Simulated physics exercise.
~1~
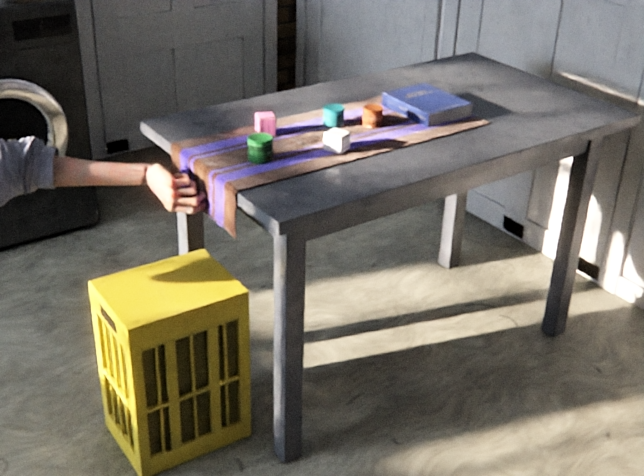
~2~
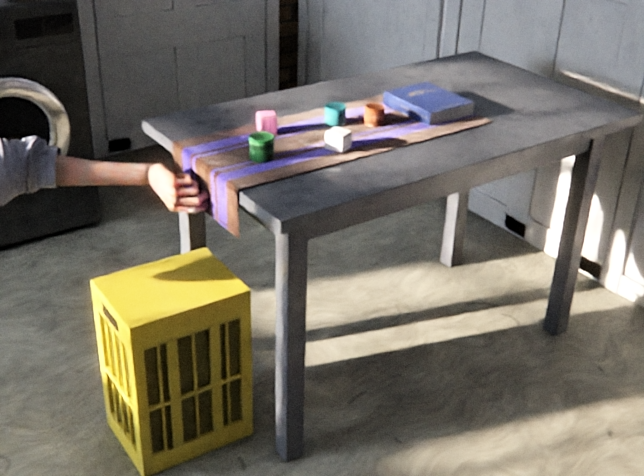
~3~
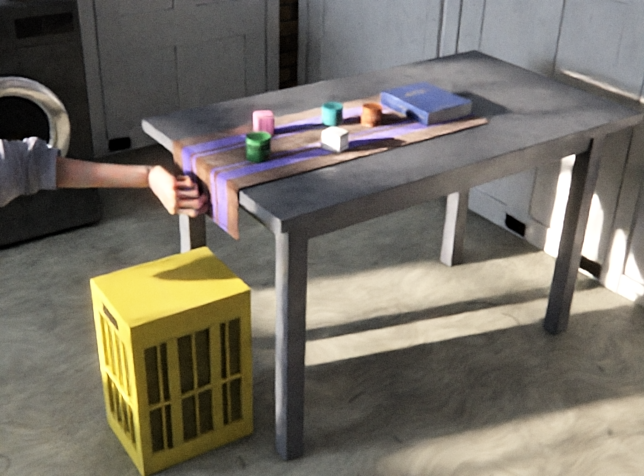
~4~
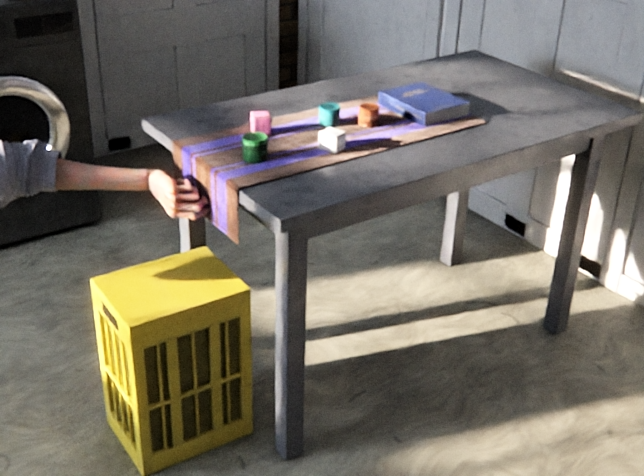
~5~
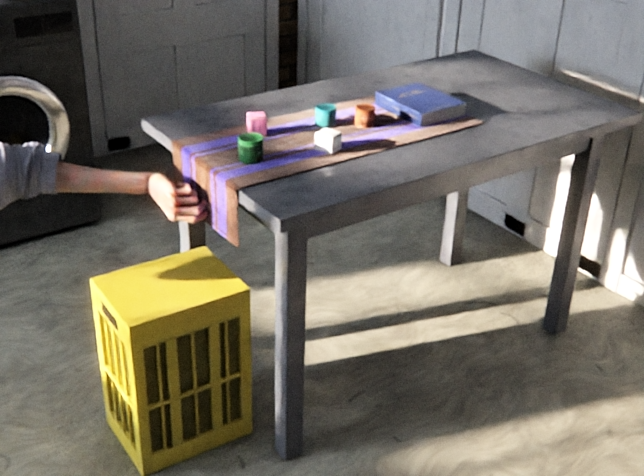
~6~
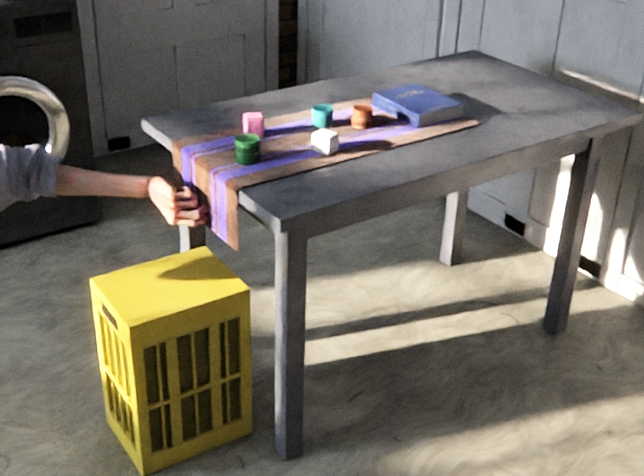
The clip shows a hand at the left holding the end of a brown and purple cloth above a yellow crate, slowly drawing it down slightly, as the pots, cubes and blue object on it shift a little left along the table.
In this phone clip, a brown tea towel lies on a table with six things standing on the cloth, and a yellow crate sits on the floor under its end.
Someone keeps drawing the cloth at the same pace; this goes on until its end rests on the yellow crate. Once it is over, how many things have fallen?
By the end, one has fallen.
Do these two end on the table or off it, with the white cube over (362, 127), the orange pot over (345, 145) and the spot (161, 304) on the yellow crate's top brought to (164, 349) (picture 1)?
White cube: Safe; orange pot: Safe.
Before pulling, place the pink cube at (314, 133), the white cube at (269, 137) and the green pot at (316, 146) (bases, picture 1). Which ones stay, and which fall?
The pink cube stays on; the white cube keeps its place on top; the green pot keeps its place on top.
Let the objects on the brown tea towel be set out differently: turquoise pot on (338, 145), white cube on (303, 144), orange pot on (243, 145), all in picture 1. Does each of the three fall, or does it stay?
The turquoise pot ends up still aboard; the white cube ends up still aboard; the orange pot ends up knocked off.
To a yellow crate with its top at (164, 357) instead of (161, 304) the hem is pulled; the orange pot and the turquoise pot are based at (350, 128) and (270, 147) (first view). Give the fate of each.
Result - the orange pot stays put, and the turquoise pot comes off.
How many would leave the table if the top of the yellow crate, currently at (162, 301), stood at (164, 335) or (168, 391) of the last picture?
Totals 2, 4.
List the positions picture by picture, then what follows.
The first picture shows hem (236, 239); green pot (260, 137); pink cube (266, 116); white cube (337, 132); turquoise pot (334, 107); orange pot (373, 107); top of the crate (161, 304).
The second picture shows hem (240, 238); green pot (262, 136).
The third picture shows hem (239, 241); pink cube (264, 114).
The fourth picture shows hem (238, 244); white cube (333, 132); top of the crate (162, 301).
The fifth picture shows hem (239, 248); turquoise pot (326, 107).
The sixth picture shows hem (238, 251); green pot (247, 138); pink cube (254, 116); white cube (326, 133); turquoise pot (323, 108); orange pot (363, 108).
A little later, hem near (205, 251); all still up.
Next, hem on the crate; green pot gone.
When it is over, hem on the crate; green pot gone. The answer is one.
